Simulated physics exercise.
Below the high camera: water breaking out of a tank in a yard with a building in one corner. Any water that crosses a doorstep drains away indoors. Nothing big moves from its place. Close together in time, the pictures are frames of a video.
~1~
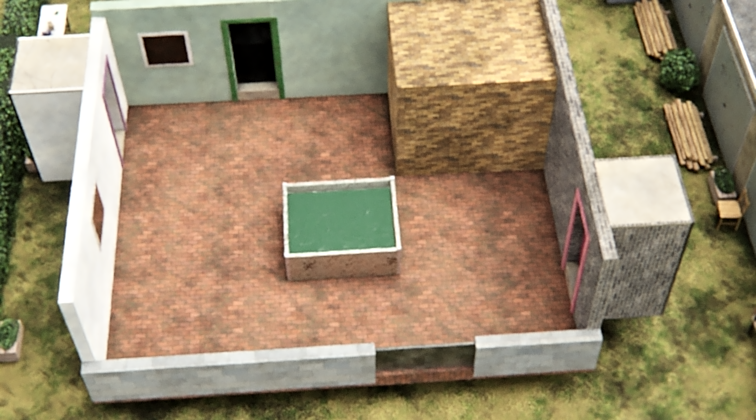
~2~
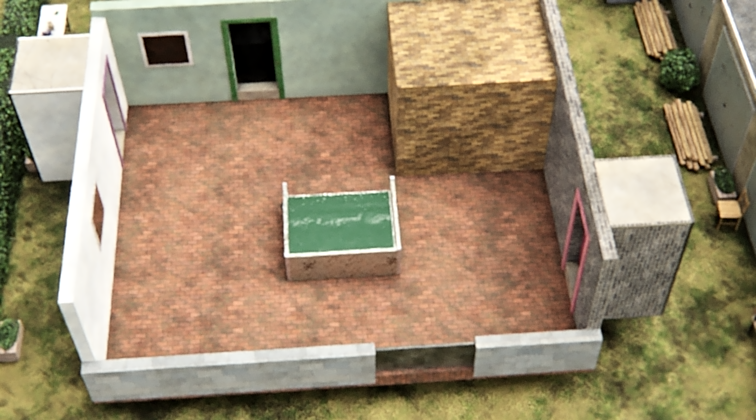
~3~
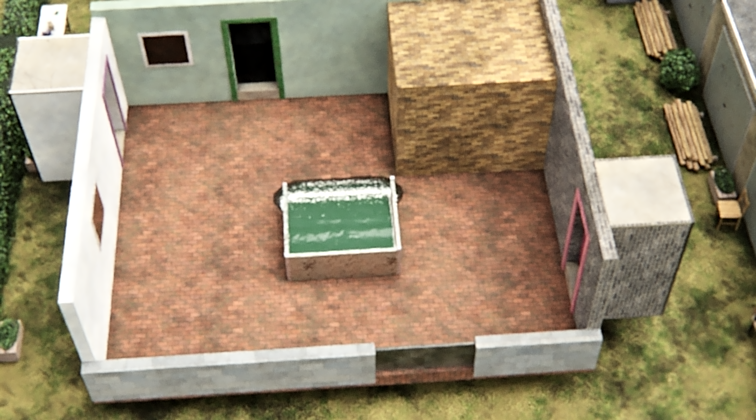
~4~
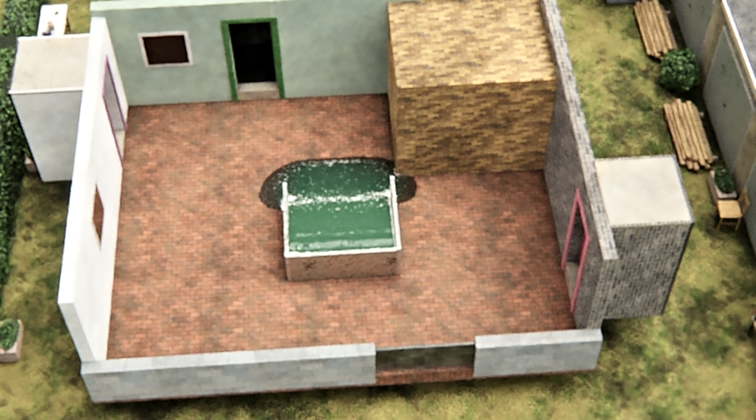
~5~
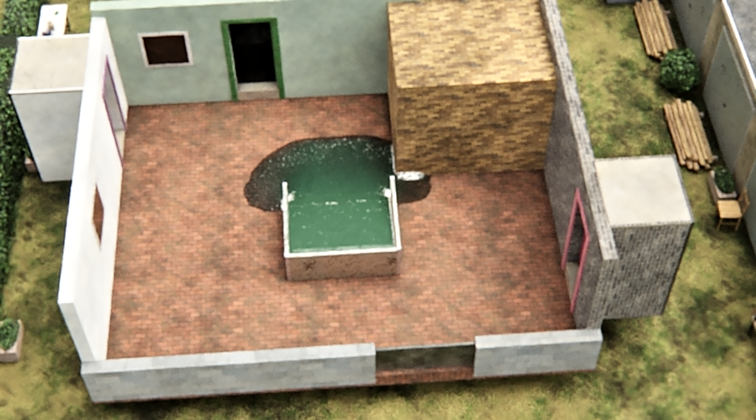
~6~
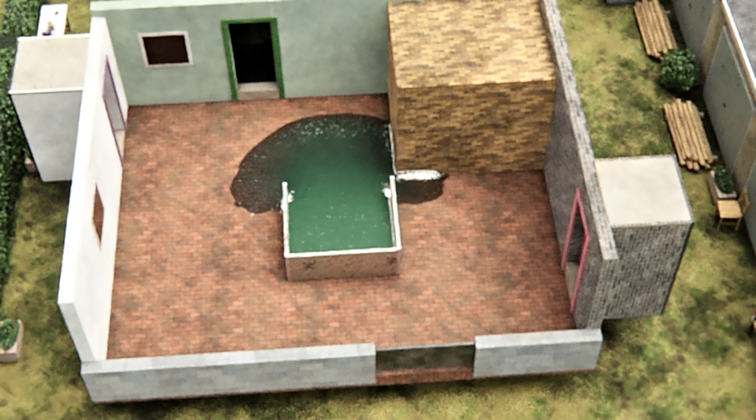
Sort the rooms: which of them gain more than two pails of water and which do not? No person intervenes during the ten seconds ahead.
The purple door gains more; the pink door gains no more; the green door gains no more.
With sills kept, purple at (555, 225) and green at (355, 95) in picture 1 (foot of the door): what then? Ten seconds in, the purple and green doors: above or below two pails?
Then: The purple one falls short, the green one tops the mark.
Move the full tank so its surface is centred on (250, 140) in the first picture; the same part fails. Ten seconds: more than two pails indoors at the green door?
Green: Above the limit.
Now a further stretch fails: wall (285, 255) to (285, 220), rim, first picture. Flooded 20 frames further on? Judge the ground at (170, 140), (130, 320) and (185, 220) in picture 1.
The first spot is swamped, the second swamped, the third swamped.
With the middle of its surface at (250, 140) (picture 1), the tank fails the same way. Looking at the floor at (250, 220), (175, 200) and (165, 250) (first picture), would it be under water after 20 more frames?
Going through the three places: Out of reach, in the spill, in the spill.
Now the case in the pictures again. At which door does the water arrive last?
Answer is the pink one.
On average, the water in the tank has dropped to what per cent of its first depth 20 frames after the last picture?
14 percent or thereabouts.
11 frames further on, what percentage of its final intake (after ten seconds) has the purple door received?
Approximately 0 per cent.
A moment on, water covers 25 % of the floor; the purple door not reached, the pink door not reached, the green door wet at the sill, nothing in.
Next, water covers 30 % of the floor; the purple door not reached, the pink door not reached, the green door wet at the sill, nothing in.
Then, water covers 35 % of the floor; the purple door under two buckets in, the pink door not reached, the green door wet at the sill, nothing in.
Later, water covers 65 % of the floor; the purple door over two buckets in, the pink door wet at the sill, nothing in, the green door wet at the sill, nothing in.
In the end, water covers 90 % of the floor; the purple door over two buckets in, the pink door wet at the sill, nothing in, the green door wet at the sill, nothing in.
